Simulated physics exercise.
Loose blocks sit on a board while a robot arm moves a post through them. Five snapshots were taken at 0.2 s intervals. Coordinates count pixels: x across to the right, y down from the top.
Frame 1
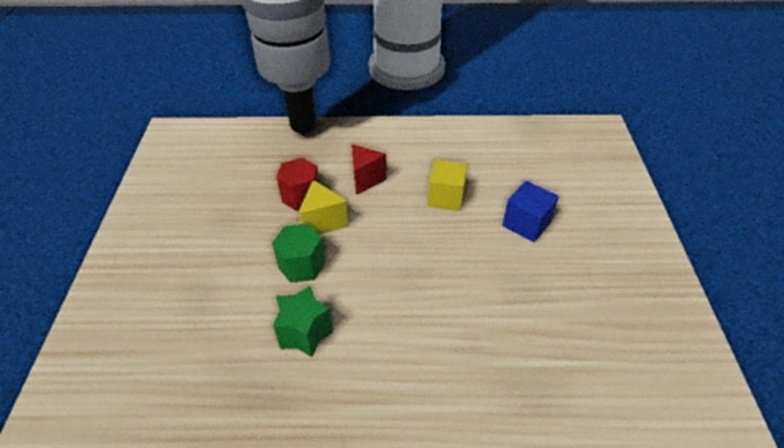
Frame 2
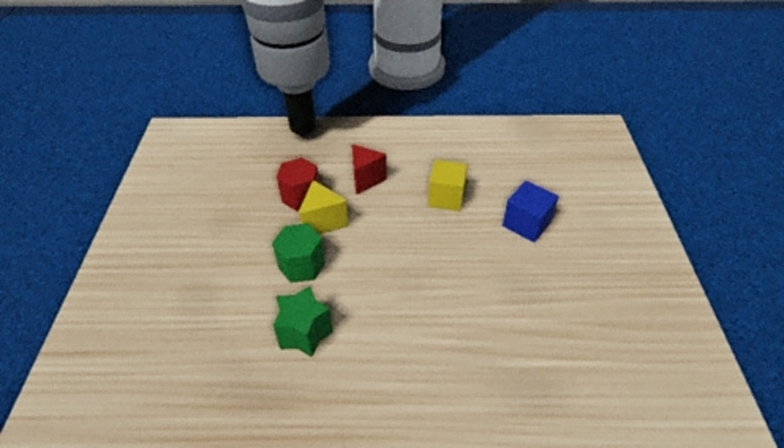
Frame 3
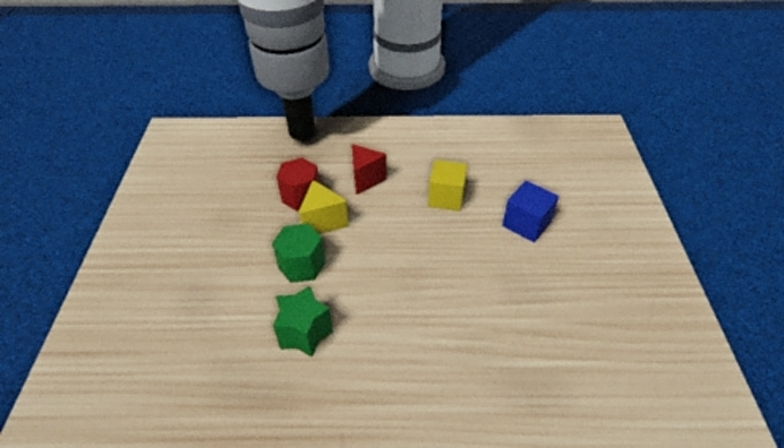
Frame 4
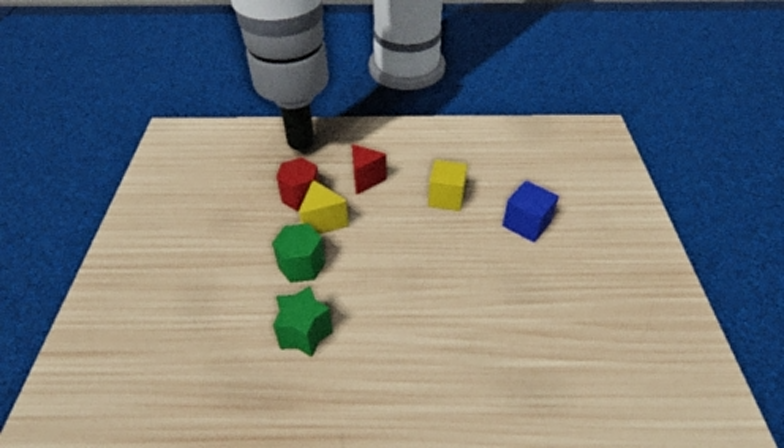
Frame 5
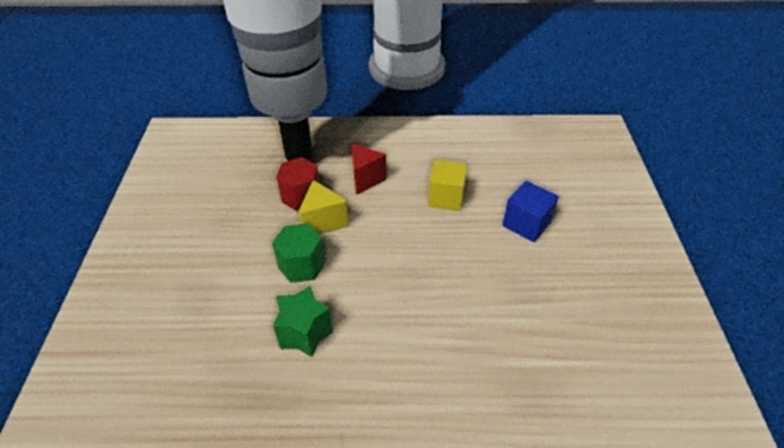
In this clip, a robot arm with a black post moves slightly forward from the far edge of a wooden board to beside a red six-sided block, while the red, yellow, green and blue blocks stay still.
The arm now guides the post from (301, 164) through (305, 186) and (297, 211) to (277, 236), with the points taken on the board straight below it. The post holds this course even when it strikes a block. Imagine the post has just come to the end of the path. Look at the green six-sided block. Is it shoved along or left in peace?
It gets moved.
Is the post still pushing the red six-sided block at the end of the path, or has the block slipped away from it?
Carried ahead at the end.
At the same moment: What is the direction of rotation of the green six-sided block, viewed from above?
It spins against the clock.
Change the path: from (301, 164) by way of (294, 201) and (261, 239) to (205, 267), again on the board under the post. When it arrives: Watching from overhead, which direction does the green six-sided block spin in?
It goes anticlockwise.
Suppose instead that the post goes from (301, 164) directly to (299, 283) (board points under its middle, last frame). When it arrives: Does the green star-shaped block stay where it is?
The answer is no.
What follows on the original path. One third of the way, post at (304, 179); red six-sided block at (294, 185), turned 20° clockwise; yellow three-sided block at (322, 200).
Two thirds of the way, post at (295, 204); red six-sided block at (283, 212), turned 20° clockwise; yellow three-sided block at (326, 204).
At the end, post at (275, 228); green six-sided block at (295, 261), turned 45° anticlockwise; red six-sided block at (264, 239), turned 15° clockwise; yellow three-sided block at (326, 204); red three-sided block not moved.
